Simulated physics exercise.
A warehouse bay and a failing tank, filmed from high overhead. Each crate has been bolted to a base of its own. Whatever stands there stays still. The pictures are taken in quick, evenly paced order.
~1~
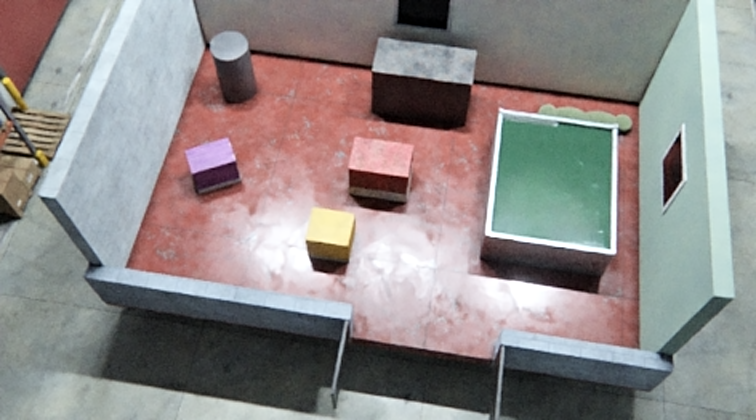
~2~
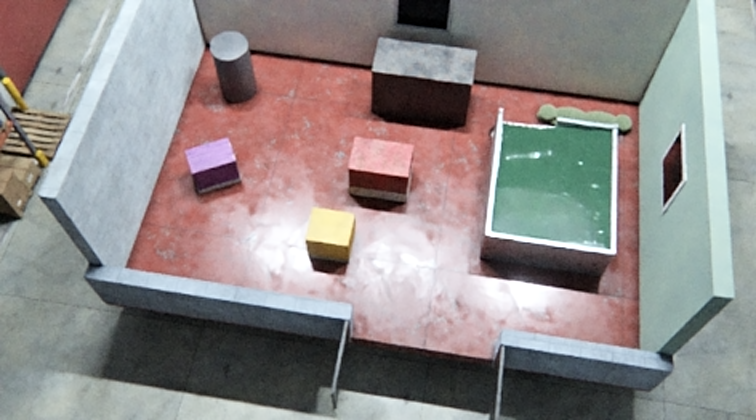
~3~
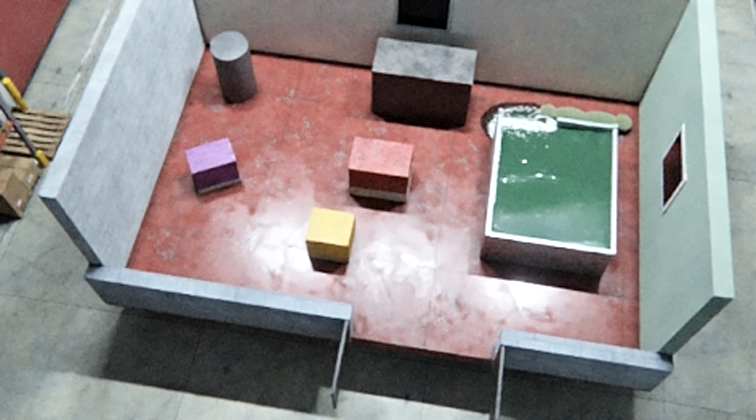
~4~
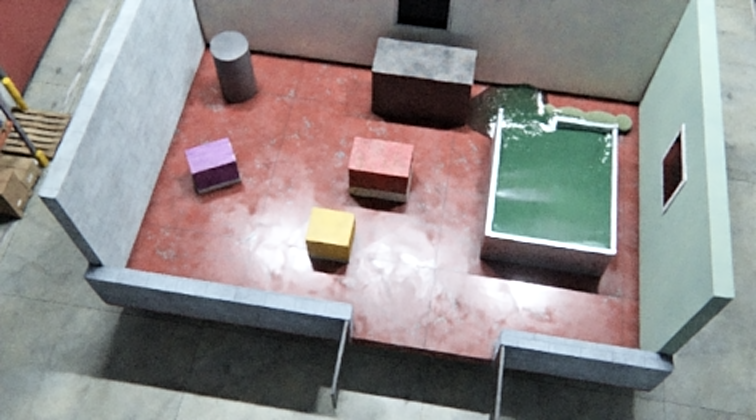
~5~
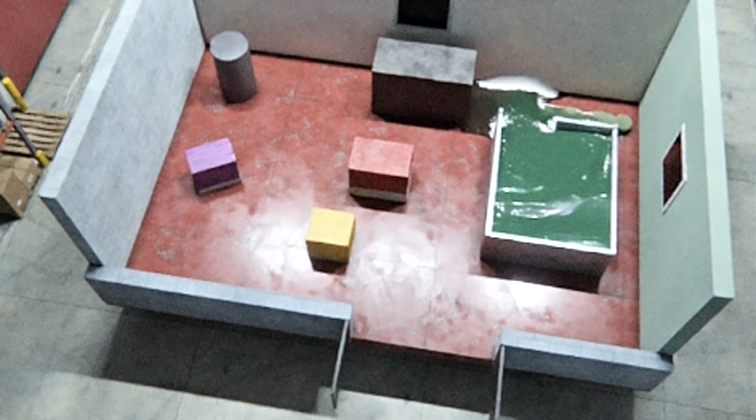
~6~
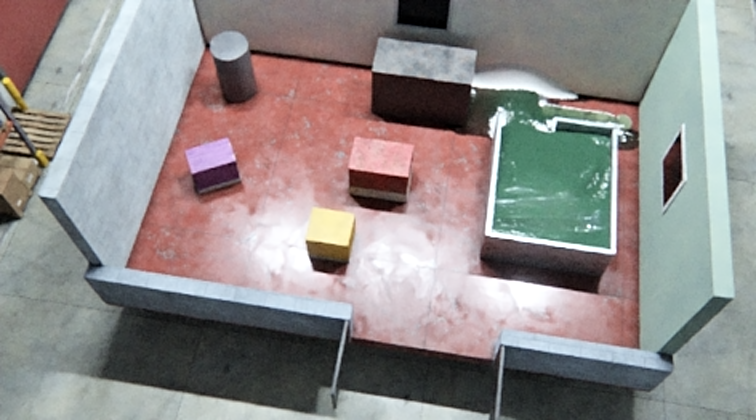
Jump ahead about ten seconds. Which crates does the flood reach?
The purple crate is reached; the red crate is not reached; the yellow crate is reached.
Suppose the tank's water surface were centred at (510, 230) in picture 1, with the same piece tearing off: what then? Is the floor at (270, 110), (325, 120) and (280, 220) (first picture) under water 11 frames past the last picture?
As listed: Under water, covered, dry.
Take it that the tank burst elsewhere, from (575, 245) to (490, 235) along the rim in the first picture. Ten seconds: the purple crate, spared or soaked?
Taking them one by one, the purple crate stays clear.
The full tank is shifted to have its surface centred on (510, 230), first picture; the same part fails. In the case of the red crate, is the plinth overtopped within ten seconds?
Result - red crate stays clear.
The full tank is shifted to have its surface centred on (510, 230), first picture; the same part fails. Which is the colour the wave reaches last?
Answer: The one in yellow.
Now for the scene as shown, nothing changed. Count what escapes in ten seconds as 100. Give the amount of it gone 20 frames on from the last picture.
Note - share reached: 0 %.
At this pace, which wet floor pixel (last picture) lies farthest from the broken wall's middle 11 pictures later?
I'd say at around (206, 46).
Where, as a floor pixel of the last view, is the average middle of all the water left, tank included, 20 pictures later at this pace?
Around pixel (504, 160) of the last picture.
A moment on, water covers 15 % of the floor; the purple crate not reached, the red crate not reached, the yellow crate not reached.
Next, water covers 25 % of the floor; the purple crate not reached, the red crate not reached, the yellow crate not reached.
Then, water covers 50 % of the floor; the purple crate water round its plinth, the red crate water round its plinth, the yellow crate not reached.
Later, water covers 80 % of the floor; the purple crate water round its plinth, the red crate water round its plinth, the yellow crate water round its plinth.
In the end, water covers 95 % of the floor; the purple crate was topped, the red crate stayed above the water, the yellow crate was topped.
